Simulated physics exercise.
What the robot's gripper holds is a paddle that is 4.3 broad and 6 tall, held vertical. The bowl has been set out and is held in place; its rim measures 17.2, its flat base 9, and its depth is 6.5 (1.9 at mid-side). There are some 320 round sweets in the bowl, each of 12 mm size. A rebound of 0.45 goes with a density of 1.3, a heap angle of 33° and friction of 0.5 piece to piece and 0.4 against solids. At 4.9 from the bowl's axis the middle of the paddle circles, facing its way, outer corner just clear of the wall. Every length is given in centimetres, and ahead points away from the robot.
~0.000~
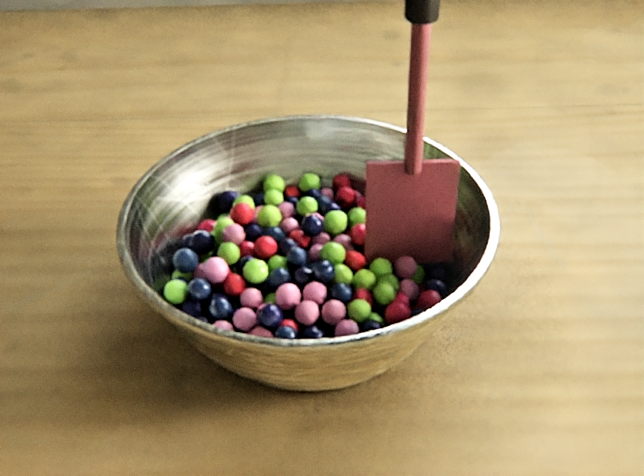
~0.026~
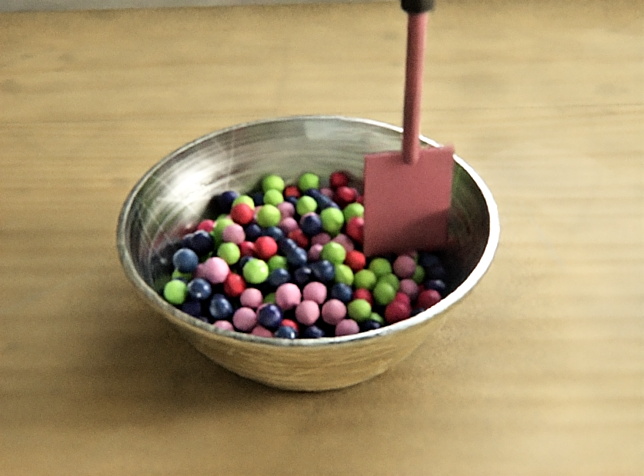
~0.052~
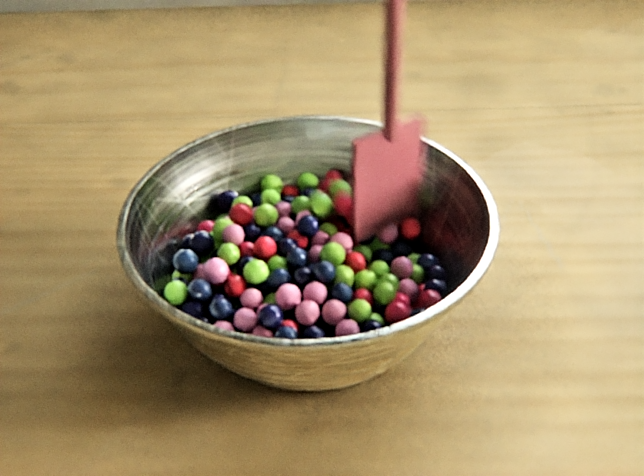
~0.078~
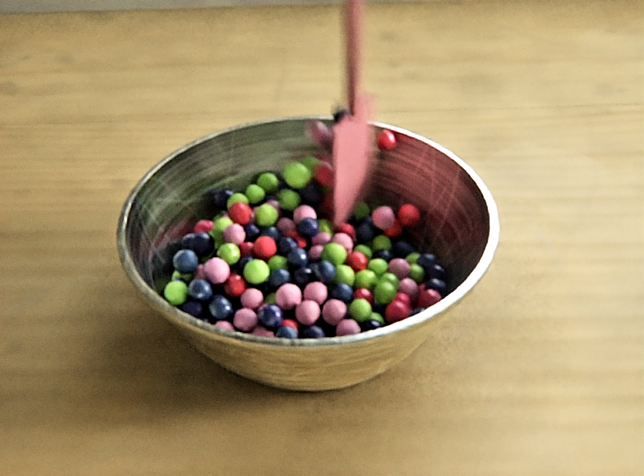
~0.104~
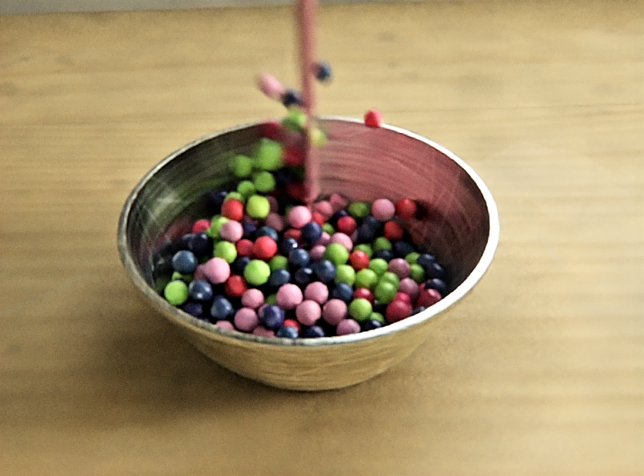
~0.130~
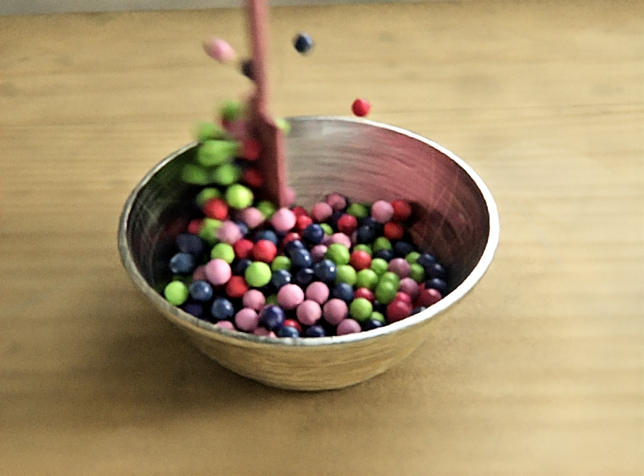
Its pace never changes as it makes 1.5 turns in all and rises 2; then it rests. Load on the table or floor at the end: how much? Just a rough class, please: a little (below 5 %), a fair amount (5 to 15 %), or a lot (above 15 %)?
A lot.
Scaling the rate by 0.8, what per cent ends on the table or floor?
Close to 15 in a hundred.
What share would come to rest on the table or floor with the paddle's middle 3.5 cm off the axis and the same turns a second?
That would come to roughly 35 percent.
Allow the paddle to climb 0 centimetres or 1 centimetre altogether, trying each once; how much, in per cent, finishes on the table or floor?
That gives about 40 per cent and 30 per cent, in order.
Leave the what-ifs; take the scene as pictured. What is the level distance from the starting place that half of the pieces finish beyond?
Near 1 cm.
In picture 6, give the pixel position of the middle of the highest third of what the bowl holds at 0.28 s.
I'd put it at around (345, 297).
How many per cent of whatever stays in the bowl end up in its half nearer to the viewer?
45 %.
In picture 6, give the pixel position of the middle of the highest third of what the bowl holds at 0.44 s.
Centre, approx.: (324, 250).
By 0.28 s, 277° round, highest piece 9 above the table; 283 in the bowl, 6 on the table or floor, 31 in flight or on the tool.
By 0.44 s, 78° round, highest piece 10 above the table; 259 in the bowl, 45 on the table or floor, 16 in flight or on the tool.
By 0.72 s, 180° round, highest piece 6 above the table; 258 in the bowl, 62 on the table or floor.
By 1.42 s, 180° round, highest piece 6 above the table; 258 in the bowl, 62 on the table or floor.
Final count, 258 in the bowl, 62 on the table or floor. That is 19 % on the table or floor.
